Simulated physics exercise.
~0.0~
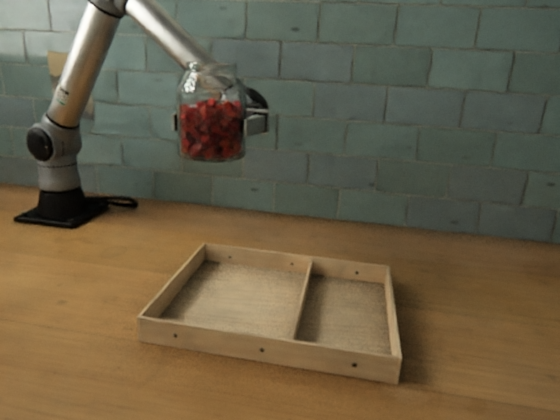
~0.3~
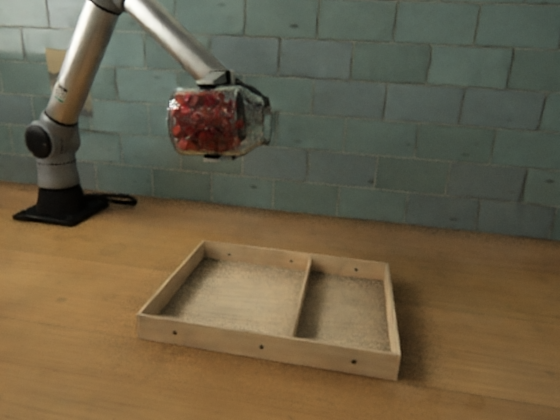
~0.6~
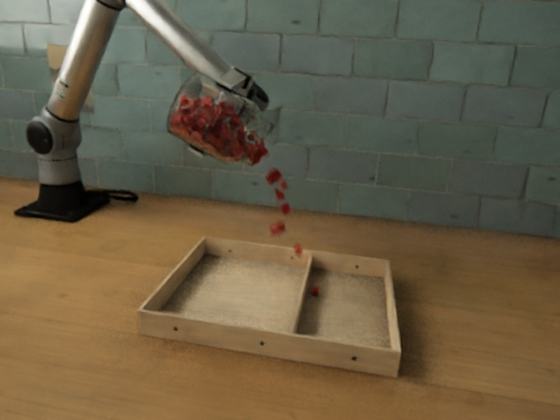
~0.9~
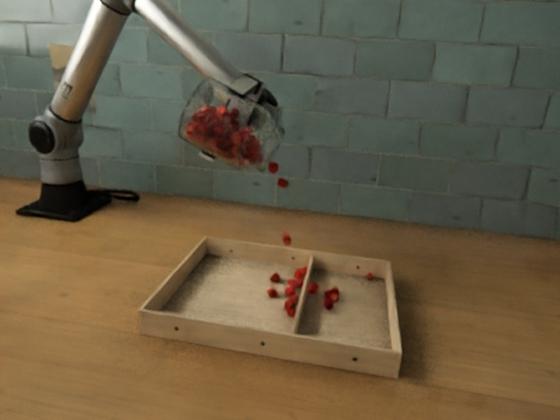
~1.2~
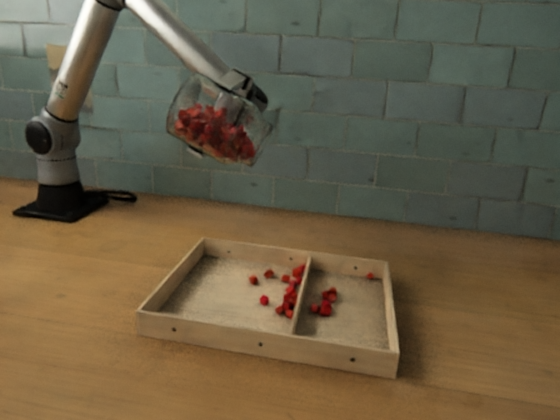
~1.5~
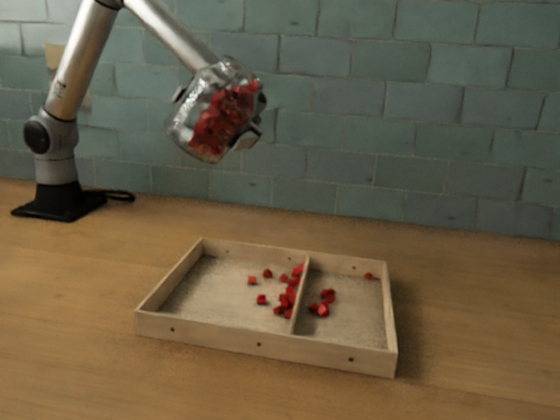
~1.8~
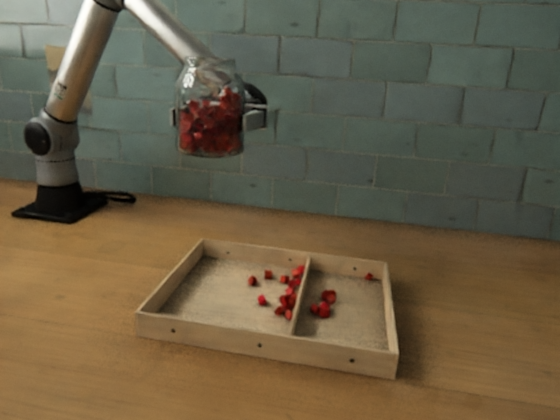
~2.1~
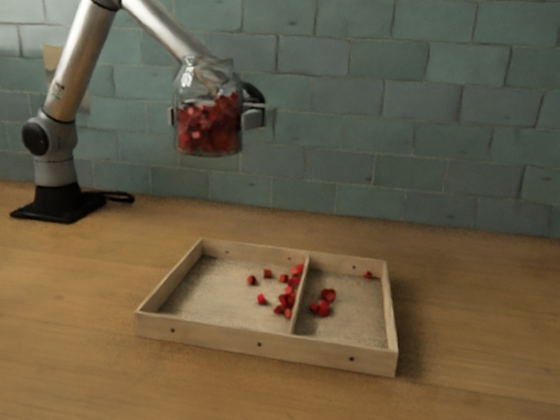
The clip shows a robot arm tipping a glass jar of red cubes over a divided wooden tray, spilling some pieces into both sections, then turning the jar upright again with most of the cubes still inside and a few scattered around the tray's divider.
